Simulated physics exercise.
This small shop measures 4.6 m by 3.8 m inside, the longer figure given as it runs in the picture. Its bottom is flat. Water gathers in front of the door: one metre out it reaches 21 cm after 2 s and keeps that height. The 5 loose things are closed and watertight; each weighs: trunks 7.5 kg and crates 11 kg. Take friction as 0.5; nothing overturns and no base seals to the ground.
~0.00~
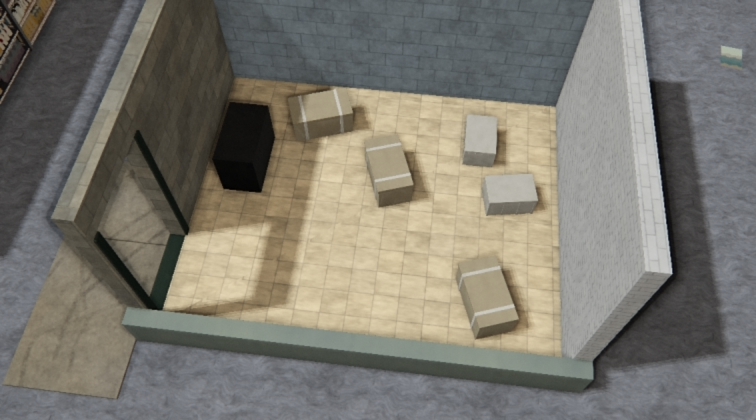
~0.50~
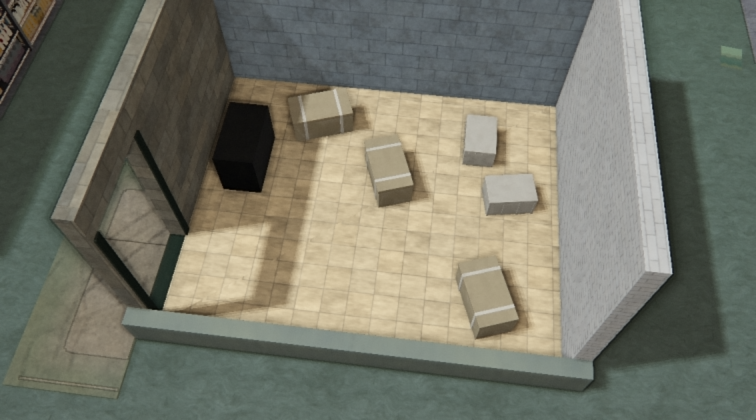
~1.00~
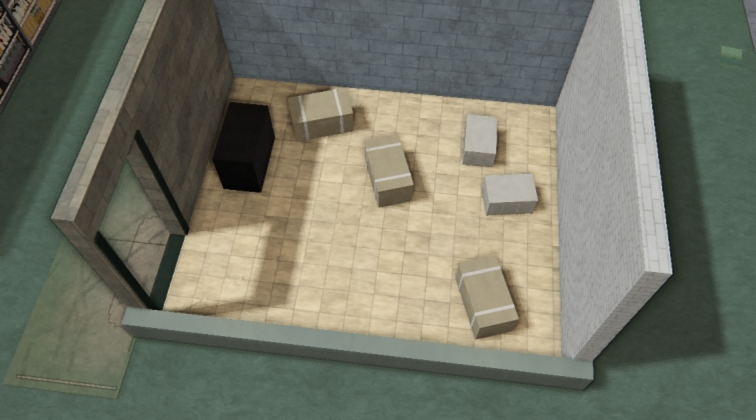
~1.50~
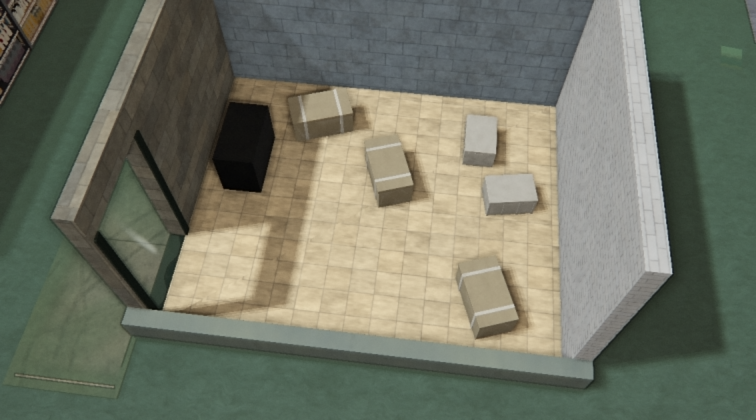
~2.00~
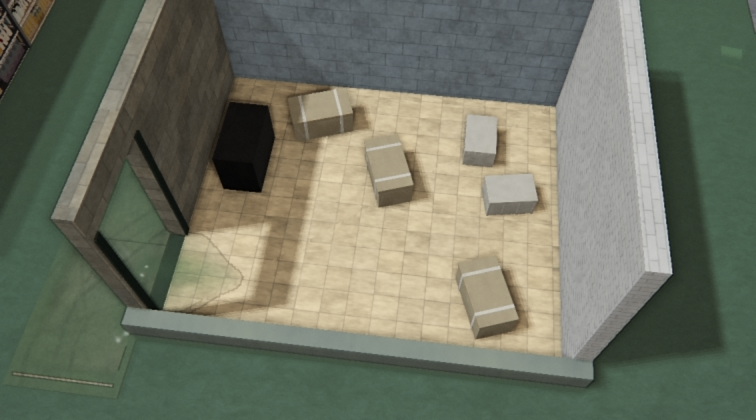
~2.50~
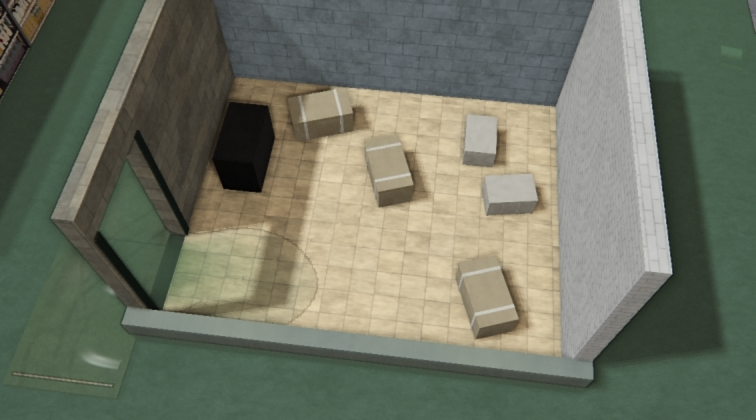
The video shows a small walled shop with scattered trunks and crates as greenish water spreads over the ground outside, then enters through the doorway at left and fans across the tiled floor, while the objects stay still.
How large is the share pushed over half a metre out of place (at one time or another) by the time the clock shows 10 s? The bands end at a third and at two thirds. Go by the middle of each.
It is two thirds or above.
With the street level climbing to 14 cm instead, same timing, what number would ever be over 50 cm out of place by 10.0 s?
Then 3.
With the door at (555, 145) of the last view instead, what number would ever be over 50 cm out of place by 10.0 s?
Then 3.
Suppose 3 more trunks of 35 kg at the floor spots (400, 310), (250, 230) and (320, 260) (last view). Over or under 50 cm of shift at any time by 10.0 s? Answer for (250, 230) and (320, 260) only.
In turn: Less, more.
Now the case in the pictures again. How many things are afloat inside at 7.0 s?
I count 2.
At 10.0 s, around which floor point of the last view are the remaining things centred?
Near (405, 121).
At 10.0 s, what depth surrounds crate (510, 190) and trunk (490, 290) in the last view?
About 11 and 14 cm.
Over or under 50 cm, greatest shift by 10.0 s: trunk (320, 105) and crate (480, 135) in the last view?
In turn: Under, over.
After 3.5 s 0 of 5 are over 50 cm from their spots; 0 afloat.
After 4.5 s 1 of 5 are over 50 cm from their spots; 0 afloat.
After 7.0 s 3 of 5 are over 50 cm from their spots; 2 afloat.
After 10.0 s 4 of 5 are over 50 cm from their spots, and 4 have been at some point; 4 afloat.
